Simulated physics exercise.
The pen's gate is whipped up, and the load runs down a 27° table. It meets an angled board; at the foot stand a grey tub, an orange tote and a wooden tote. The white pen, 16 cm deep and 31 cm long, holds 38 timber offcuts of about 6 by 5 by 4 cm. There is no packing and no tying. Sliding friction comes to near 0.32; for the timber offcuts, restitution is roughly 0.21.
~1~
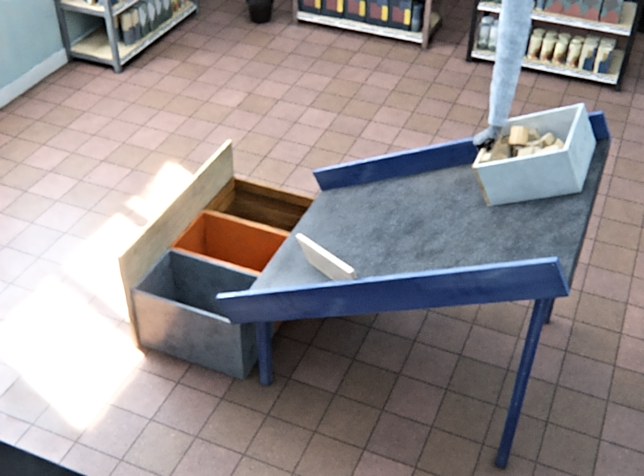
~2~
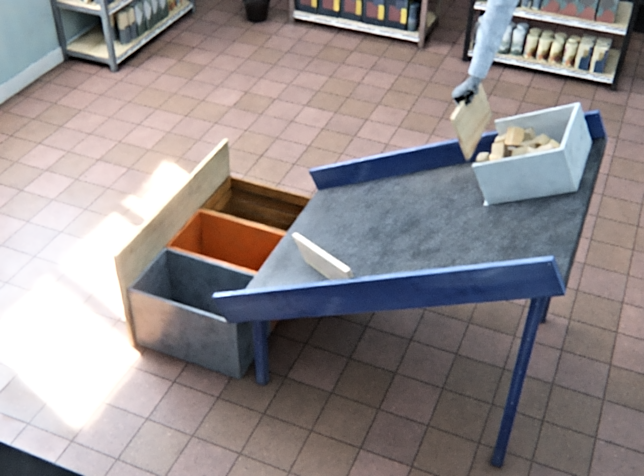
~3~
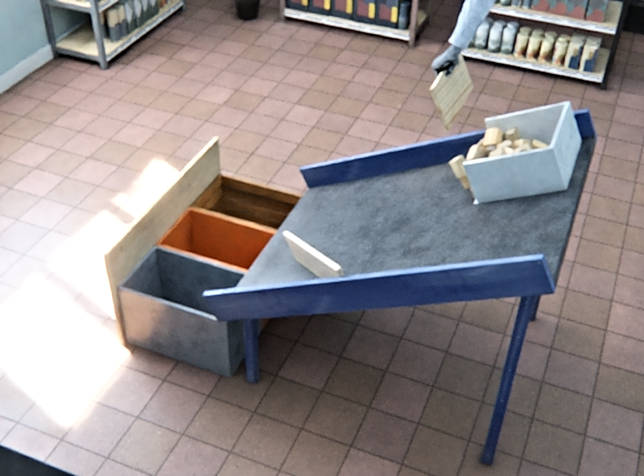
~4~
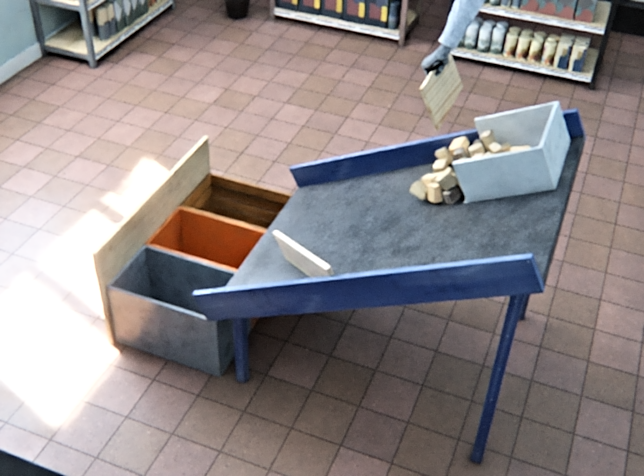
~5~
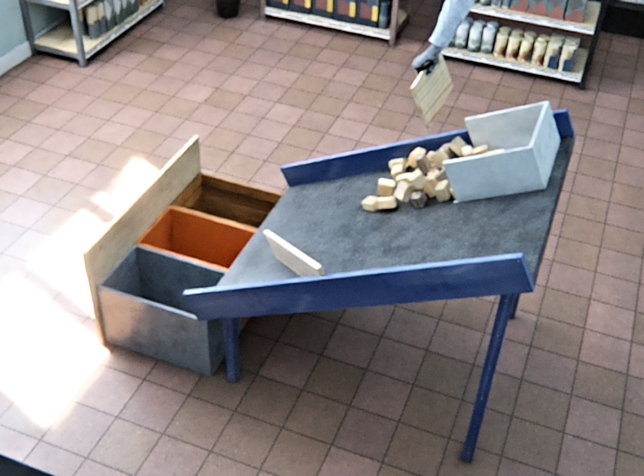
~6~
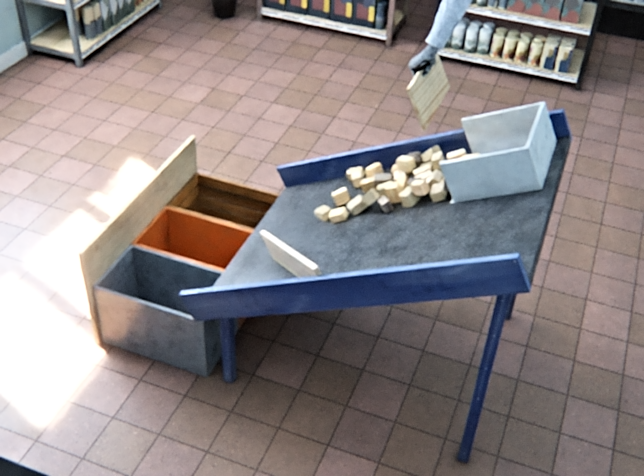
The video shows a gloved hand lifting a wooden gate from a white box on a sloping, blue-edged table, and pale wooden blocks spilling out and spreading down the surface to the left toward an angled board.
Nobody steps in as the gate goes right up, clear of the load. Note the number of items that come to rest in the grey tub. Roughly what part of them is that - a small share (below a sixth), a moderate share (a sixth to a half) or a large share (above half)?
It is a small share, below a sixth.
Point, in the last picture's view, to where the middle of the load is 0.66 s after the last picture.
(216, 228).
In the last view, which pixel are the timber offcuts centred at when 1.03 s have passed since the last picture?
Look around pixel (202, 245).
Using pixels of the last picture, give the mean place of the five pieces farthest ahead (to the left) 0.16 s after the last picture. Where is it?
They are centred near (288, 205).
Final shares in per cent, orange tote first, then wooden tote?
Estimate: 25 % then 75 %.
Then, 0.16 s after the last picture, 1 still in the white pen and 37 on the slope.
Then, 0.37 s after the last picture, 3 in the orange tote, 5 in the wooden tote, 28 on the slope and 2 in the air.
Then, 0.66 s after the last picture, 7 in the orange tote, 18 in the wooden tote, 9 on the slope and 4 in the air.
Final count (1.03 s after the last picture), 10 in the orange tote and 28 in the wooden tote. Asked share, 0 of 38, 0 per cent.
